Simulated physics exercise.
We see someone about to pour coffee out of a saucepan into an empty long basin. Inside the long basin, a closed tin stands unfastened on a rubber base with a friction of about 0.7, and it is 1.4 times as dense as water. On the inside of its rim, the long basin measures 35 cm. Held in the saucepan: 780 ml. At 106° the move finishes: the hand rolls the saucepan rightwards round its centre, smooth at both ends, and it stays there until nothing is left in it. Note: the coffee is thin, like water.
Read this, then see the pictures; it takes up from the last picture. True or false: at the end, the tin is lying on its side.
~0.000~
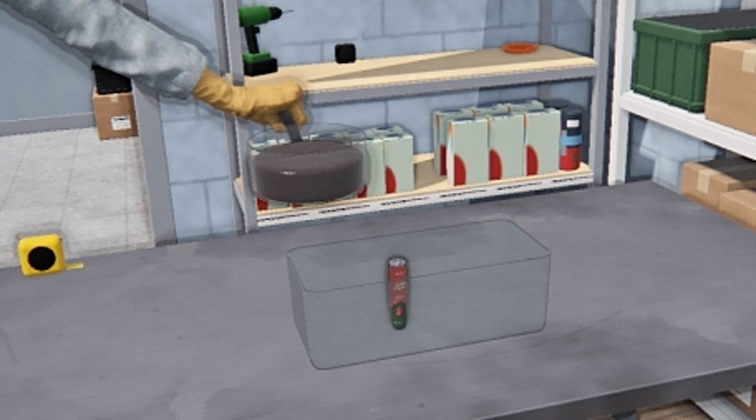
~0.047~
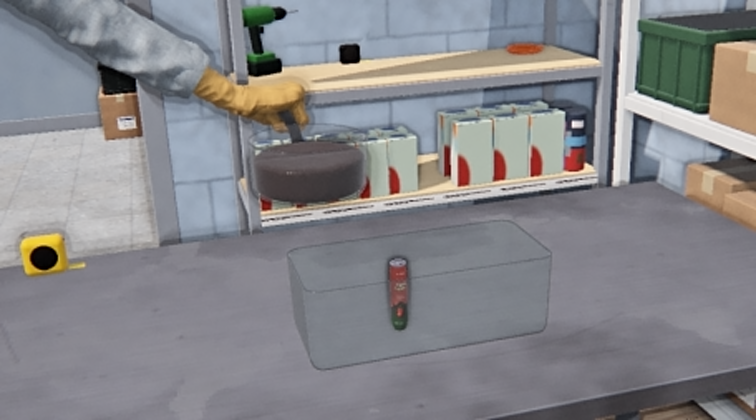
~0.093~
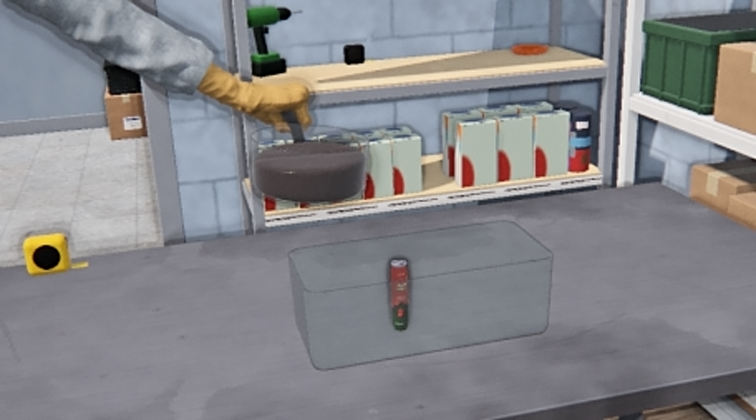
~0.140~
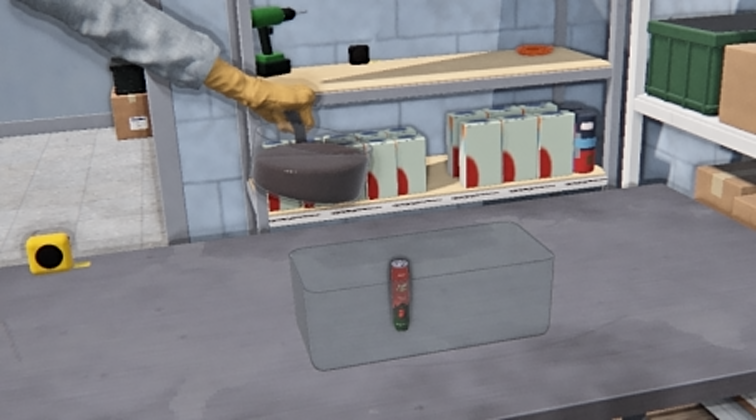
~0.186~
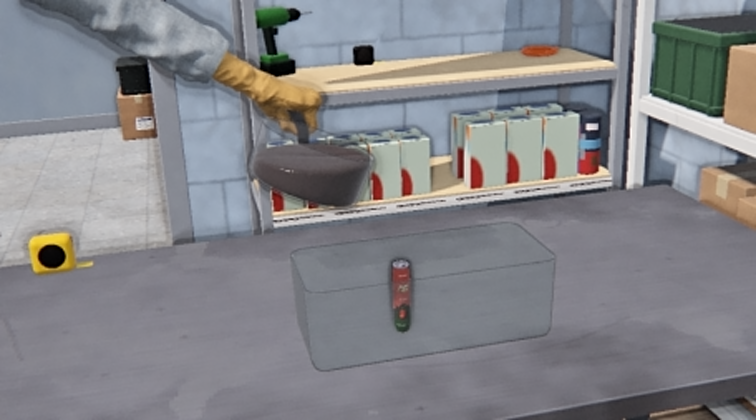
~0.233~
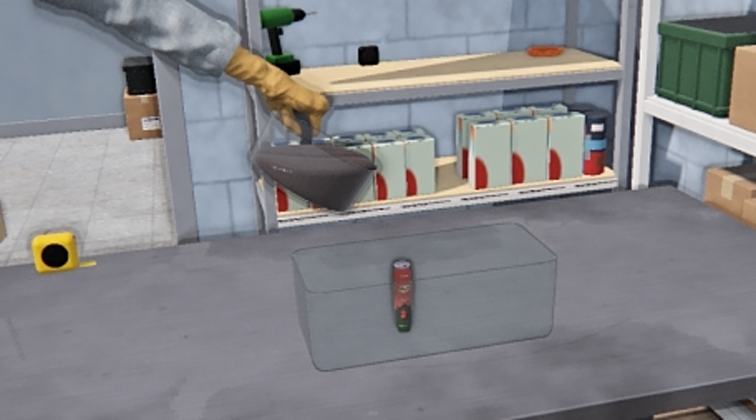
True.
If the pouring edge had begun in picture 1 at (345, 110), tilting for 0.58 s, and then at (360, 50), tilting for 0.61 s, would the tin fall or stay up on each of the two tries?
Trial 1 - tin tips; trial 2 - tin tips.
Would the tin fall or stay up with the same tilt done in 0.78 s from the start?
Well, the tin simply holds firm.
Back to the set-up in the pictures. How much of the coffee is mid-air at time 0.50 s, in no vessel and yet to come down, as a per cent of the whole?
Around 50 in a hundred.
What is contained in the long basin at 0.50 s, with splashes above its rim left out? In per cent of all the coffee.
28 %, more or less.
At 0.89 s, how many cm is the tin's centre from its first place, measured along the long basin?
Estimate: Around 3 cm.
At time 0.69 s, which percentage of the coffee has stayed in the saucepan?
Near 5 in a hundred.
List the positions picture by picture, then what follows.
The first frame shows tilt 0°; pouring edge (363, 133); surface from (252, 162) to (361, 149); the long basin's rim runs from (295, 272) to (530, 237); the tin's top is at (397, 265).
The second frame shows tilt 2°; pouring edge (364, 135); surface from (252, 161) to (362, 150).
The third frame shows tilt 6°; pouring edge (367, 139); surface from (253, 160) to (363, 151).
The fourth frame shows tilt 13°; pouring edge (370, 147); surface from (254, 159) to (365, 153).
The fifth frame shows tilt 23°; pouring edge (372, 157); surface from (253, 158) to (369, 154).
The sixth frame shows tilt 34°; pouring edge (373, 168); surface from (253, 155) to (371, 161); 2 per cent is over the edge.
Then, 0.50 s in, the tilt is 97° and 21 per cent is still to pour; the tin stands where it began.
Then, 0.69 s in, the tilt is 106° and 5 per cent is still to pour; the tin stands 1 cm from where it began.
Then, 0.89 s in, the tilt is 106° and 0 per cent is still to pour; the tin leans 23°.
Then, 1.11 s in, the tilt is 106° and 0 per cent is still to pour; the tin lies on its side.
Finally, the tin lies on its side.
